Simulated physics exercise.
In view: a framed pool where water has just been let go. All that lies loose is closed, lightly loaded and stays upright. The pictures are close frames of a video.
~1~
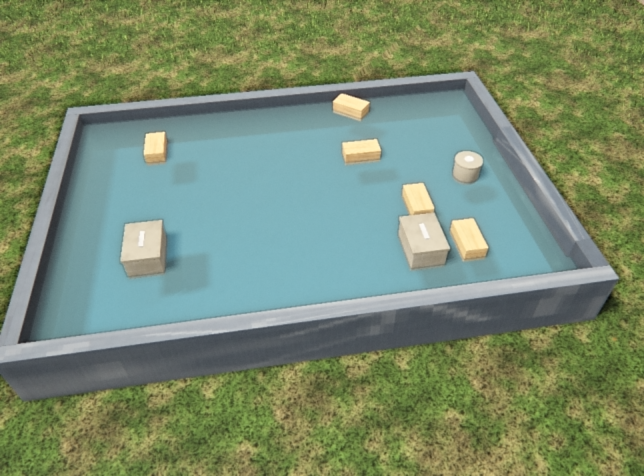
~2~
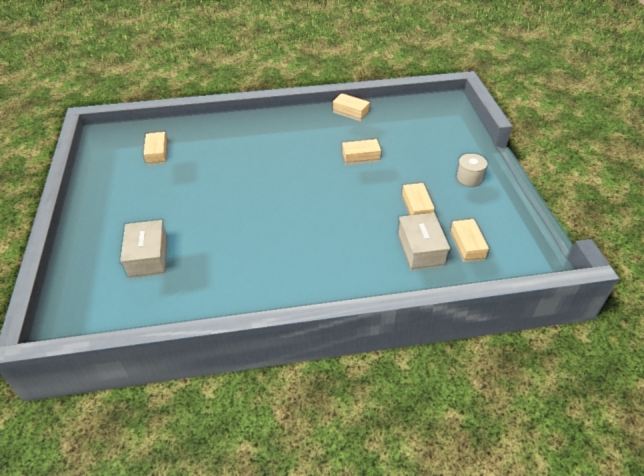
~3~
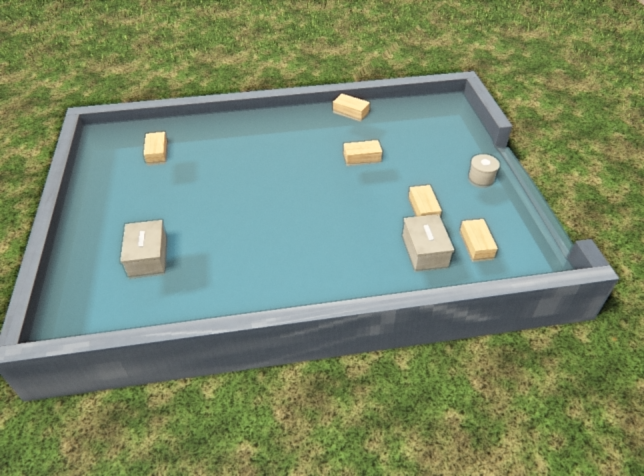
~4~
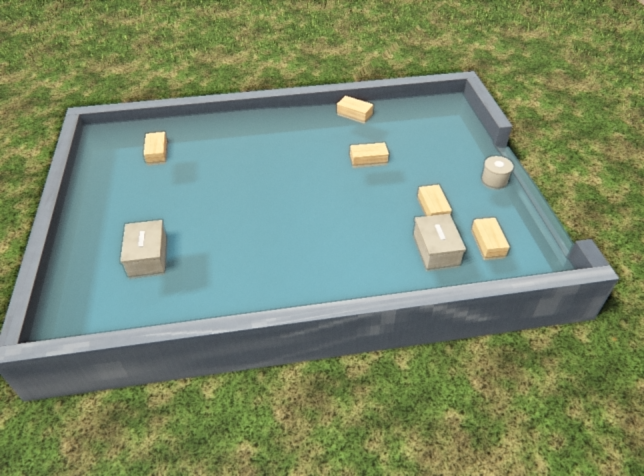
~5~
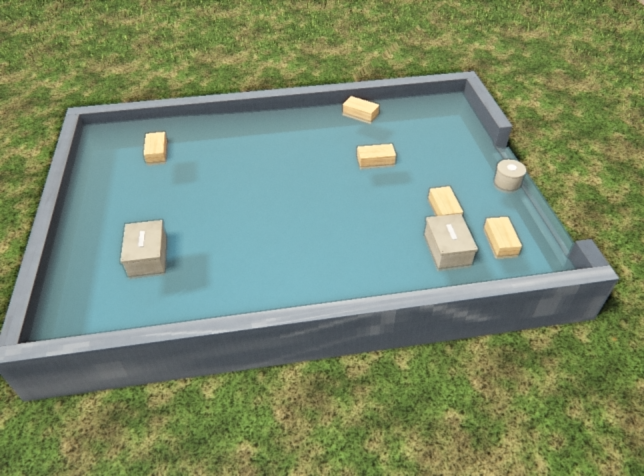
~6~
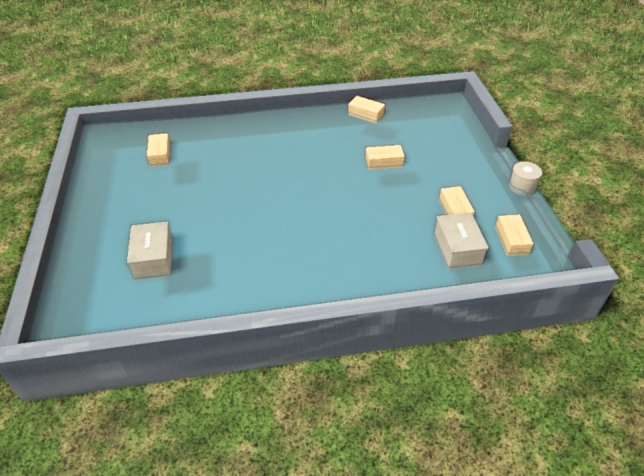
The clip shows a walled pool with floating yellow blocks, larger grey boxes and a round tub; a section of the right wall opens, and the tub drifts right into the gap while the nearby blocks drift slowly rightward.
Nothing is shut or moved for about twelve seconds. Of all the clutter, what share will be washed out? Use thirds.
It is from one to two thirds.
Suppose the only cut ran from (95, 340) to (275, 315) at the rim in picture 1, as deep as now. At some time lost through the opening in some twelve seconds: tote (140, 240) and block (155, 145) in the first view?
As listed: Yes, left behind.
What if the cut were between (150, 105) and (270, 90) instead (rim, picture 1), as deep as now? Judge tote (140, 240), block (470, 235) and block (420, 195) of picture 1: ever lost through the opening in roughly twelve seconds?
One after the other: Inside, inside, inside.
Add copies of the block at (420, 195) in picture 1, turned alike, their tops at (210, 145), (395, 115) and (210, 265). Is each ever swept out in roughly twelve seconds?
In that order: Left behind, gone, left behind.
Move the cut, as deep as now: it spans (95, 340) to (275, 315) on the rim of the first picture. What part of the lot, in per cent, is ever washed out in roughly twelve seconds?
Some 10 per cent.
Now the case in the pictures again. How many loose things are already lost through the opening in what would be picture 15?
It comes to 3.
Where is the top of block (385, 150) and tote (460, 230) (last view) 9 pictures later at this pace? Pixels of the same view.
Roughly at (440, 162) and (542, 223).
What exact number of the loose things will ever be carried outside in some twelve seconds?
5 of them.
A moment on, 1 of 8 are out; 7 afloat.
Next, 3 of 8 are out; 5 afloat.
Later, 4 of 8 are out; 4 afloat.
In the end, 5 of 8 are out; 3 afloat.
